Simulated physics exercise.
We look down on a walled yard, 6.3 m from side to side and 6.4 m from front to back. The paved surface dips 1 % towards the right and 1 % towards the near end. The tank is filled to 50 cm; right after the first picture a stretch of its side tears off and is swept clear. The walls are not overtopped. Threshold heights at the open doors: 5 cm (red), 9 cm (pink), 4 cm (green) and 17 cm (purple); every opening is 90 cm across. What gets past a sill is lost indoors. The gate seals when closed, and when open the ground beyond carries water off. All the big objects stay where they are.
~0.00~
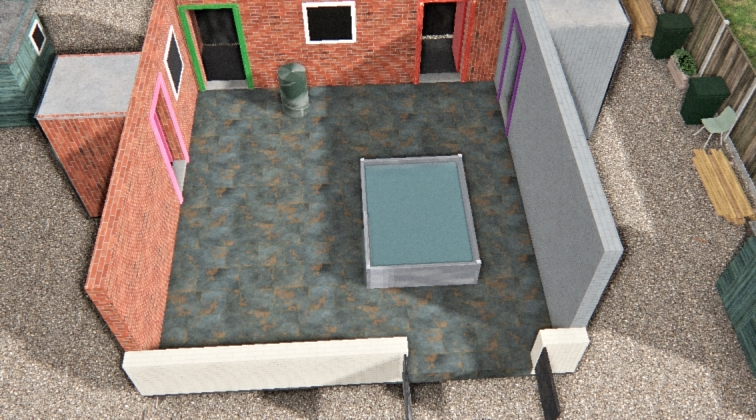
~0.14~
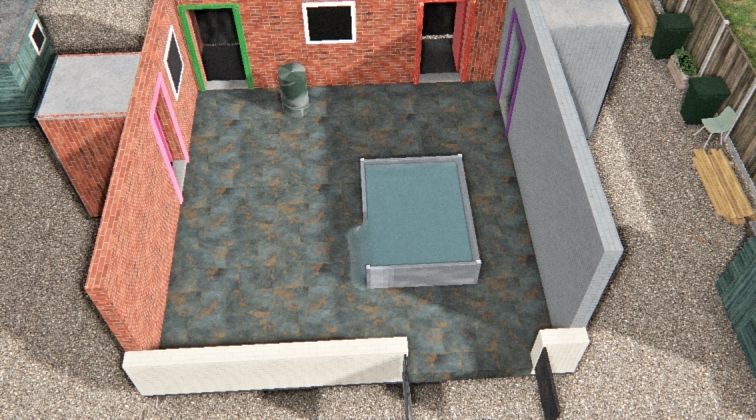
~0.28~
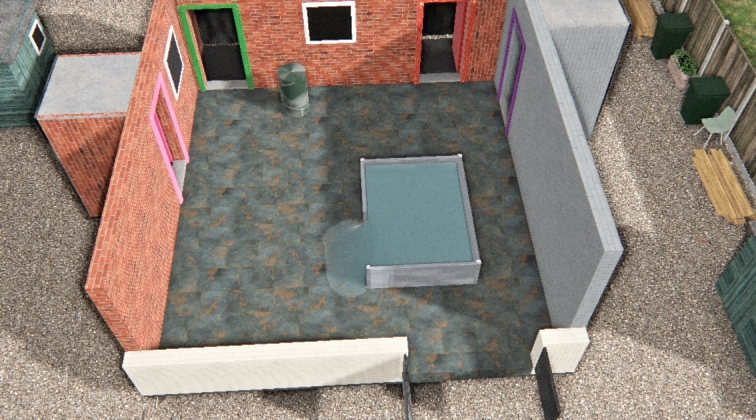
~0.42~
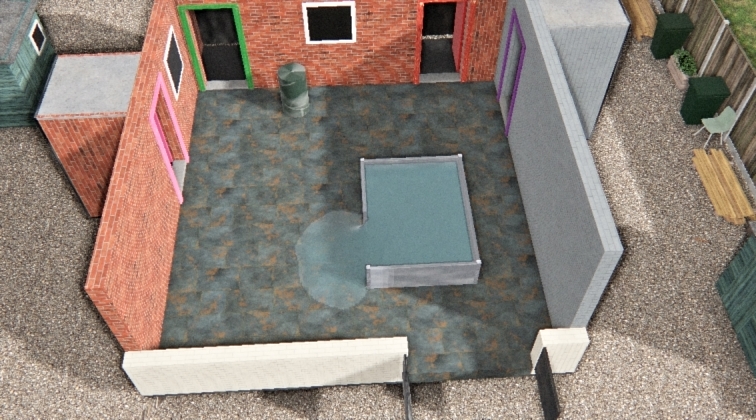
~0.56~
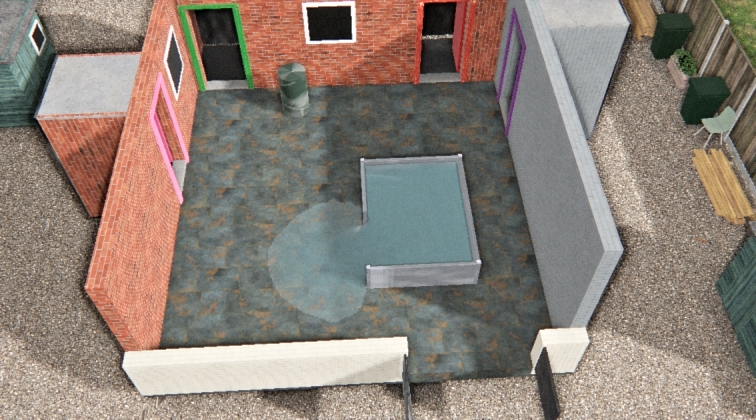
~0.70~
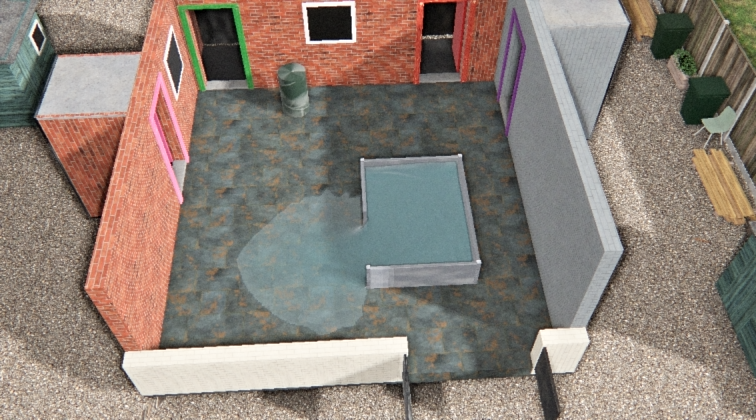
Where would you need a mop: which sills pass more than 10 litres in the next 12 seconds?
Door by door: At the red door it stays under the limit; at the pink door it keeps below the limit; at the green door it exceeds the limit; at the purple door it stays under the limit.
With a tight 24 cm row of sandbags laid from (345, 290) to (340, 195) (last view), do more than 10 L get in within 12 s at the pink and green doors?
Then: Pink below, green below.
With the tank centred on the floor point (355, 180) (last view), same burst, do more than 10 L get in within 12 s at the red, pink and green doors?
Against that limit: Red under, pink over, green past it.
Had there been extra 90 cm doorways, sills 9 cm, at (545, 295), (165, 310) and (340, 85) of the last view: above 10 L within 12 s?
In turn: Under, above, not over.
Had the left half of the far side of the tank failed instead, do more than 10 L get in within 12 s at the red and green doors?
Then: Red above, green above.
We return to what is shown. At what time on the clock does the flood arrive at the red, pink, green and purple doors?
Arrival: Red 8.5 s, pink 2.0 s, green 3.8 s, purple 9.0 s.
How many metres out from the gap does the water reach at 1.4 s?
Some 3.6 m out.
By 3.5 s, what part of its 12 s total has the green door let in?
Some 0 per cent by then.
After 1.4 s water covers 25 % of the floor and is deepest (29 cm) near (360, 274); red door not reached, pink door not reached, green door not reached, purple door not reached.
After 2.2 s water covers 30 % of the floor and is deepest (37 cm) near (158, 361); red door not reached, pink door 7 cm at the sill, 0 L in, green door not reached, purple door not reached.
After 3.5 s water covers 40 % of the floor and is deepest (22 cm) near (250, 356); red door not reached, pink door 9 cm at the sill, 1 L in, green door not reached, purple door not reached.
After 7.0 s water covers 75 % of the floor and is deepest (12 cm) near (284, 365); red door not reached, pink door 6 cm at the sill, 1 L in, green door 9 cm at the sill, 33 L in, purple door not reached.
After 12.0 s water covers 95 % of the floor and is deepest (8 cm) near (318, 364); red door 2 cm at the sill, 0 L in, pink door 4 cm at the sill, 1 L in, green door 4 cm at the sill, 65 L in, purple door 6 cm at the sill, 0 L in.
